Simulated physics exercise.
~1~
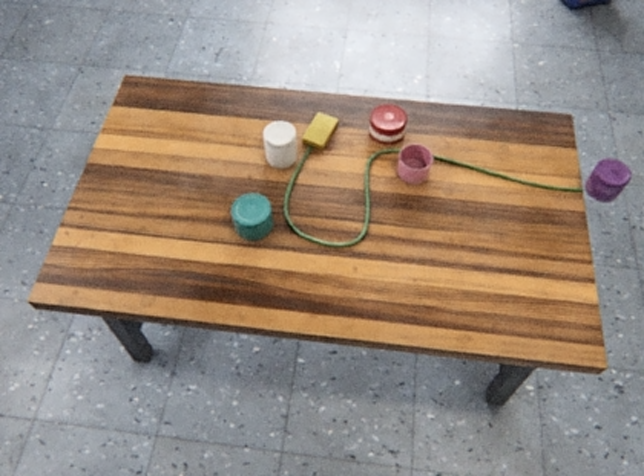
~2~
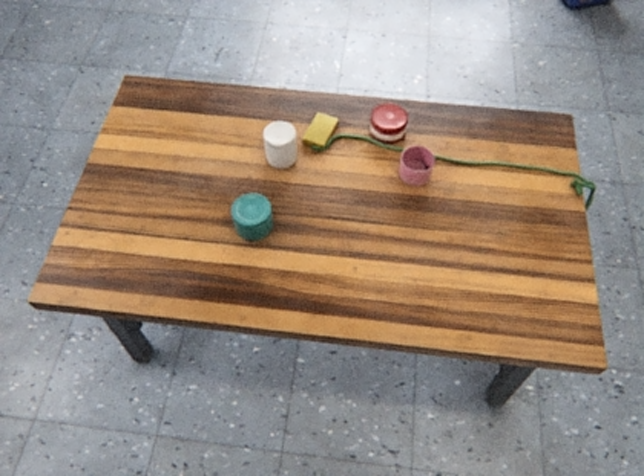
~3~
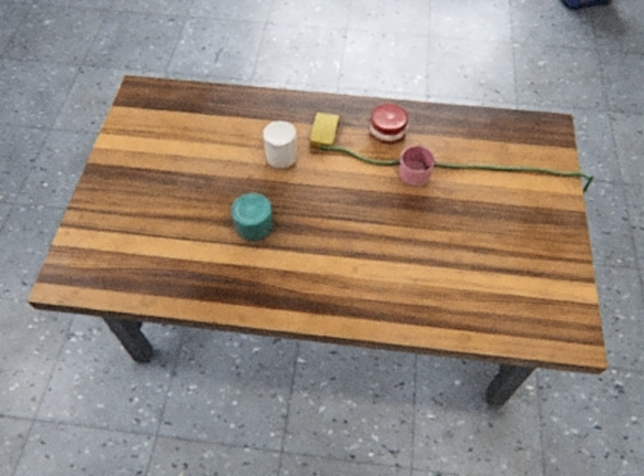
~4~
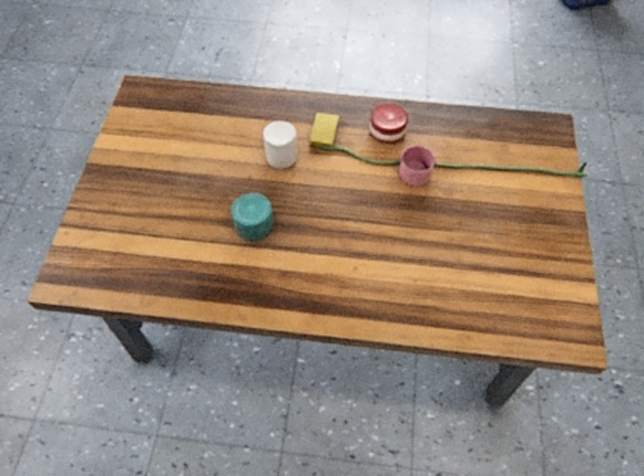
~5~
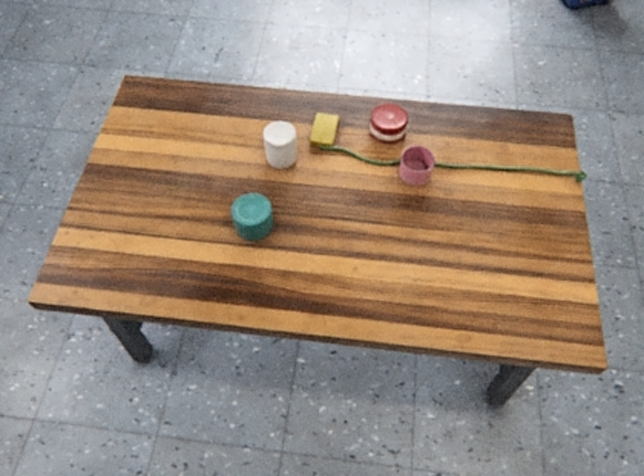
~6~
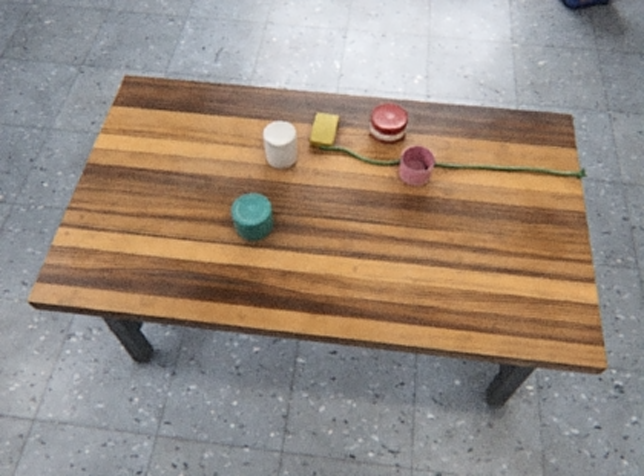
We see a purple object drop past the right edge of a striped wooden table, pulling the looped green cable nearly straight, while the yellow block tied to it barely shifts and stays on top; the teal, white, pink and red containers stay put as the cable settles.
